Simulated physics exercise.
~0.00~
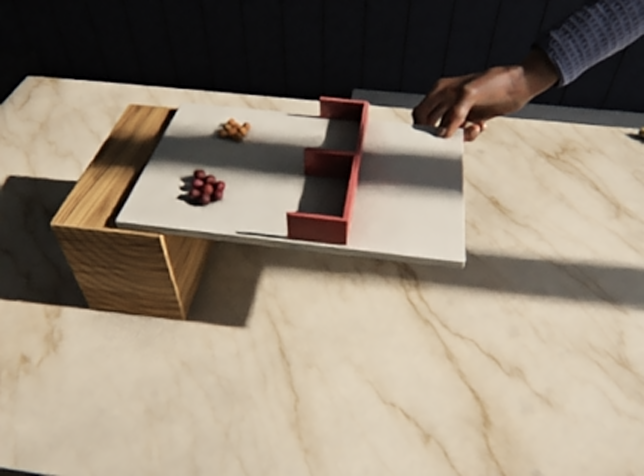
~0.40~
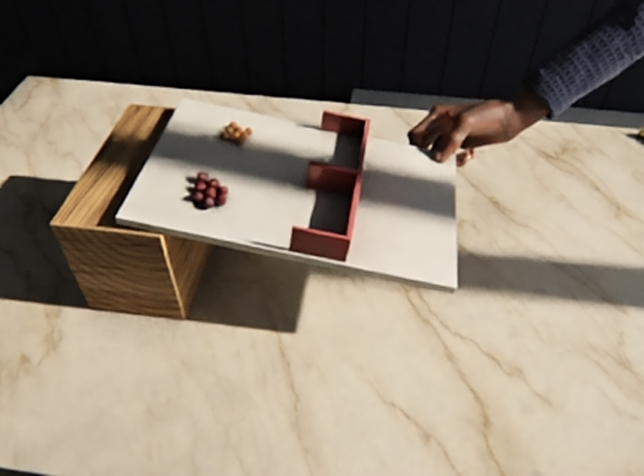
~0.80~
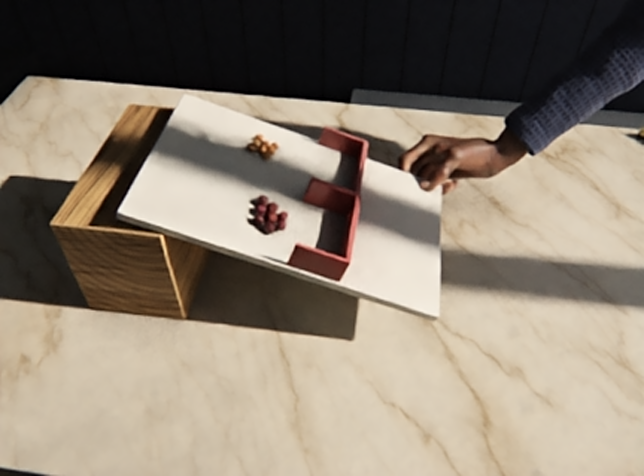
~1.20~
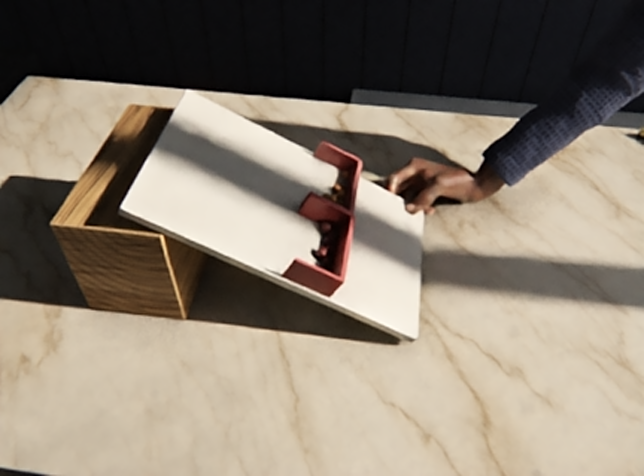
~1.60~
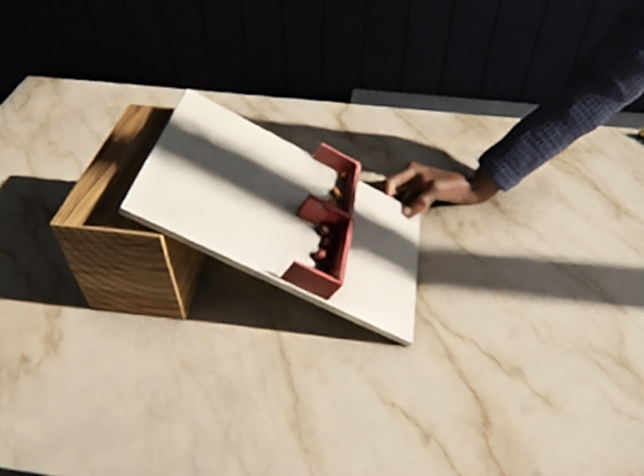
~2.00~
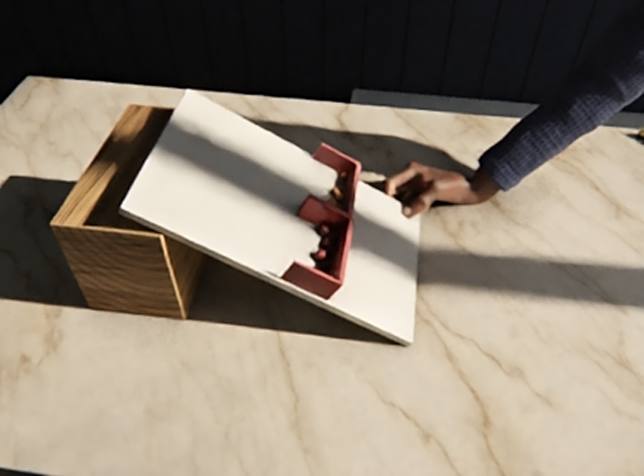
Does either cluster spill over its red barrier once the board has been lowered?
No, neither spills over. The nearer dark red pieces and the farther orange-brown ones both pile up behind their barriers and stay there.
A pale board, seen from above at an angle on a cream marble counter, rests its left end on a striped wooden block while a hand in a dark knitted sleeve holds its right end. It carries a dark red cluster nearer the viewer, a smaller orange-brown one farther back, and upright red barriers to their right. The hand lowers its end, and the board slopes down to the right. Both clusters slide down toward the barriers and reach them. The board comes to rest on the counter, with each cluster gathered behind its barrier and the hand still beside it.
